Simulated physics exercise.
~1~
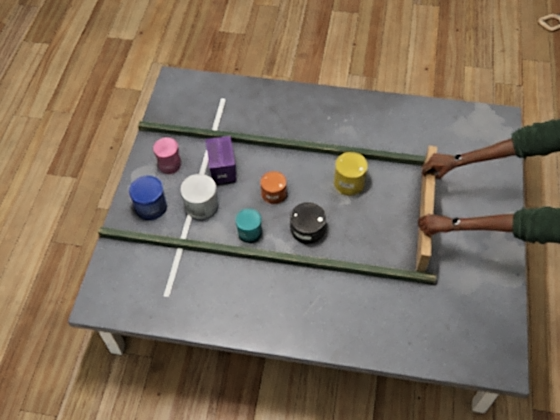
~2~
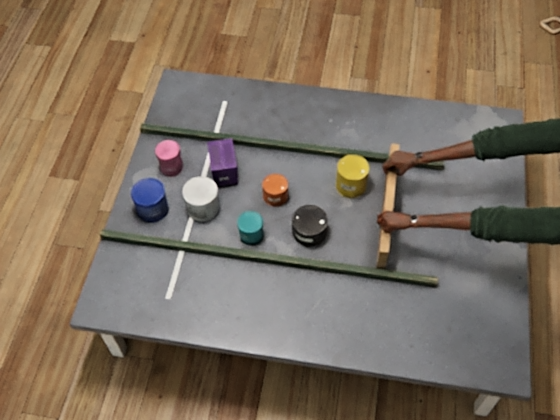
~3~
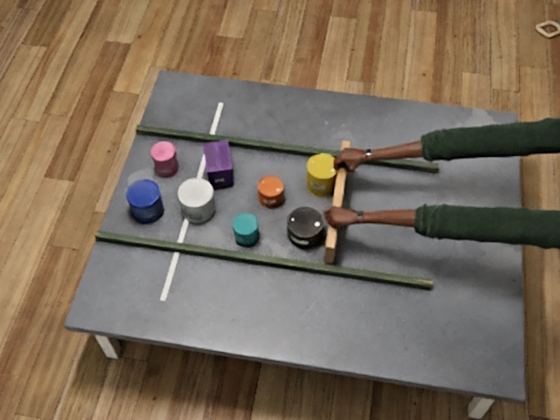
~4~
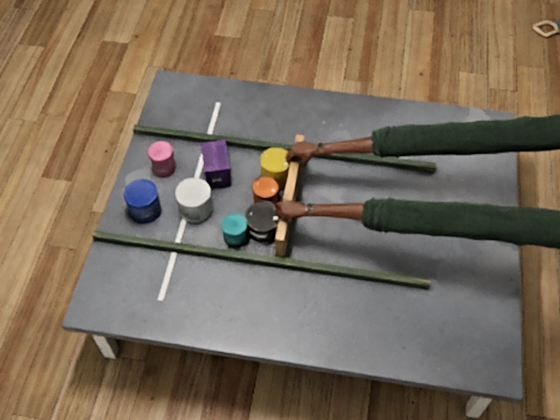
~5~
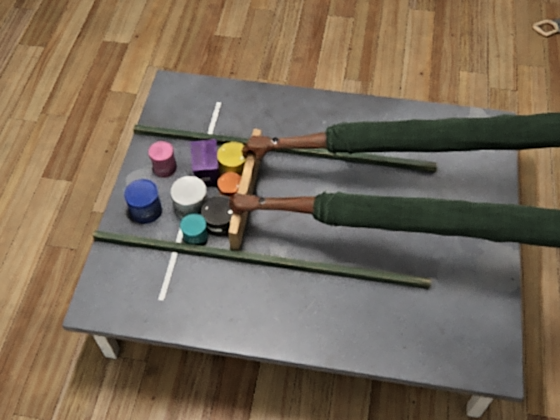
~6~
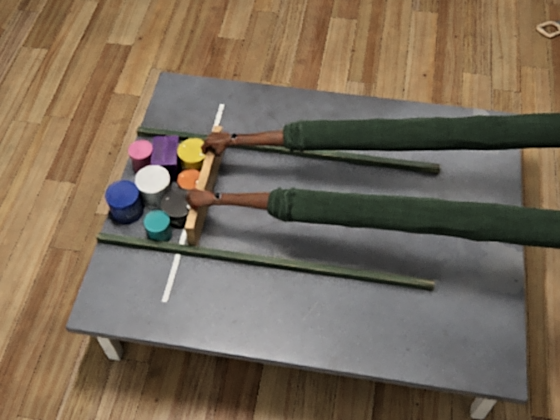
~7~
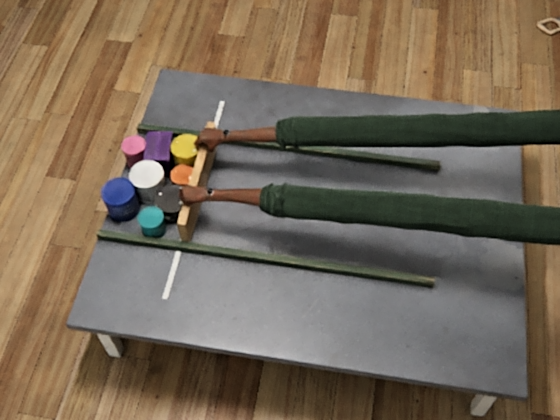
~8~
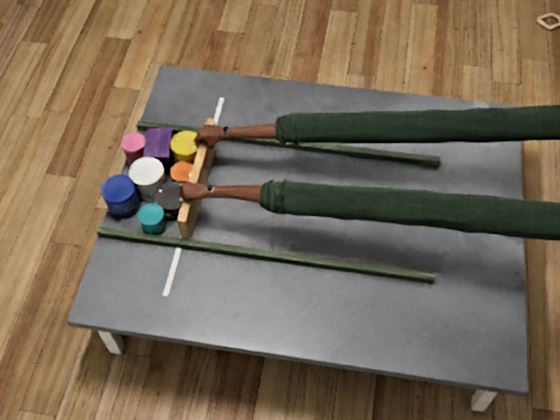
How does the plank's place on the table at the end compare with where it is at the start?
At the start the plank stands near the right ends of the green rails, well clear of the containers. At the end it is far to the left, by the white tape and up against the packed containers.
